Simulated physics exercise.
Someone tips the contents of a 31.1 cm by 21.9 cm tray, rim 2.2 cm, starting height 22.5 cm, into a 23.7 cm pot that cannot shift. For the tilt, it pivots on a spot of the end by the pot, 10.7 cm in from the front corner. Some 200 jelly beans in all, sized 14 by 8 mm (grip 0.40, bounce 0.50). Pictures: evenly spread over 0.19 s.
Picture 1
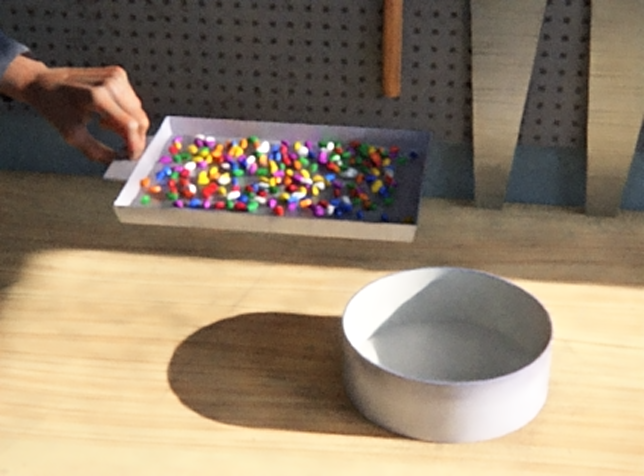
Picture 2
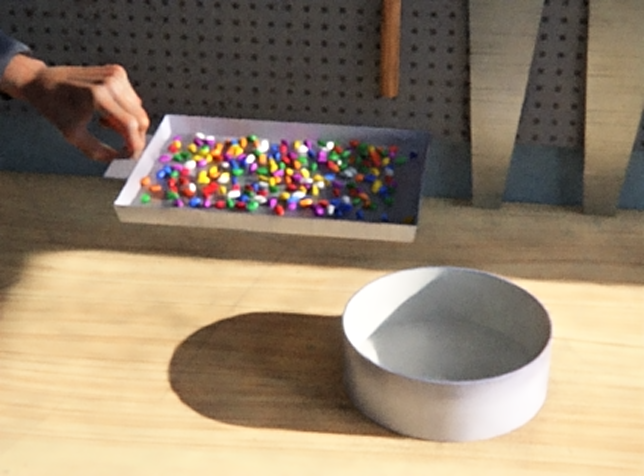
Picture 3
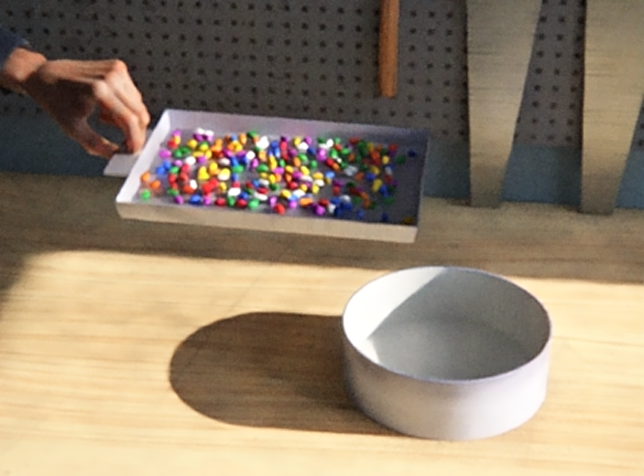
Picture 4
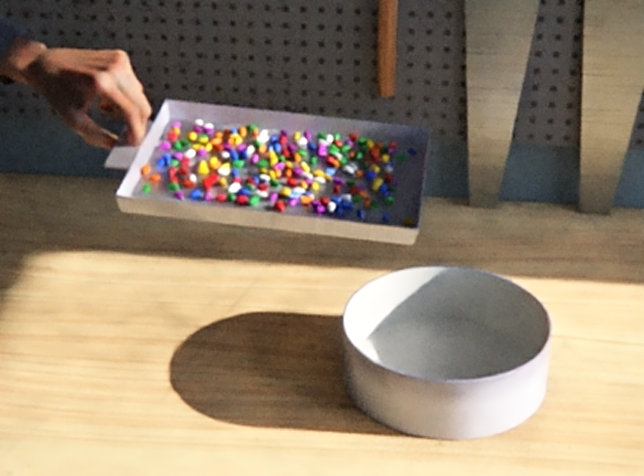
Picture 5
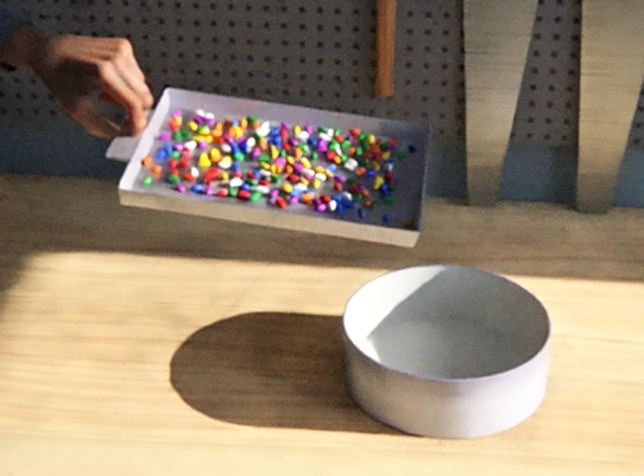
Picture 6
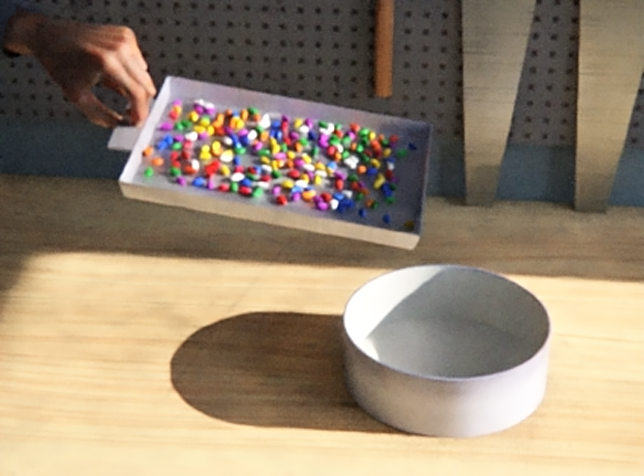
A hand held a shallow white tray of colorful jelly beans above a wooden table, near a round pot, then slowly raised the left end so the tray slanted gently down to the right.
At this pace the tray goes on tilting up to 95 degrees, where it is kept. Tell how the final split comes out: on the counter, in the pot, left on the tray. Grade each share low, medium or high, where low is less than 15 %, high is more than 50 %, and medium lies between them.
Shares - counter: Low, pot: High, tray: Low.
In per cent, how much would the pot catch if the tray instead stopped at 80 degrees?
Pot share: About 85 per cent.
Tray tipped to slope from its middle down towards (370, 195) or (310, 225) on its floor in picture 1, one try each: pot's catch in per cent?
First try: About 90 percent; second try: About 70 percent.
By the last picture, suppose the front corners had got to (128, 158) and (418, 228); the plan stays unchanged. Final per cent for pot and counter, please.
Final per cent - pot 95, counter 5.
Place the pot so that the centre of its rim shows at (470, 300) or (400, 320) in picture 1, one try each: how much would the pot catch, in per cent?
25 % and 90 %.
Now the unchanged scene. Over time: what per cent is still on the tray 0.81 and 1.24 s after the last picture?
Roughly 50 then 5.
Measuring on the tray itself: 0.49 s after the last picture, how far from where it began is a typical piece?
Displacement on the tray: About 12 cm.
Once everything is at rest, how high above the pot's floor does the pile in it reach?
I'd say near 2.0 centimetres.
Then, 0.49 s after the last picture, tilt 51 degrees; the tray holds 100 %, the pot 0 %.
Then, 0.81 s after the last picture, tilt 77 degrees; the tray holds 50 %, the pot 35 %.
Then, 1.24 s after the last picture, tilt 95 degrees; the tray holds 5 %, the pot 90 %.
In the end, counter 0 %, pot 100 %, tray 0 %.
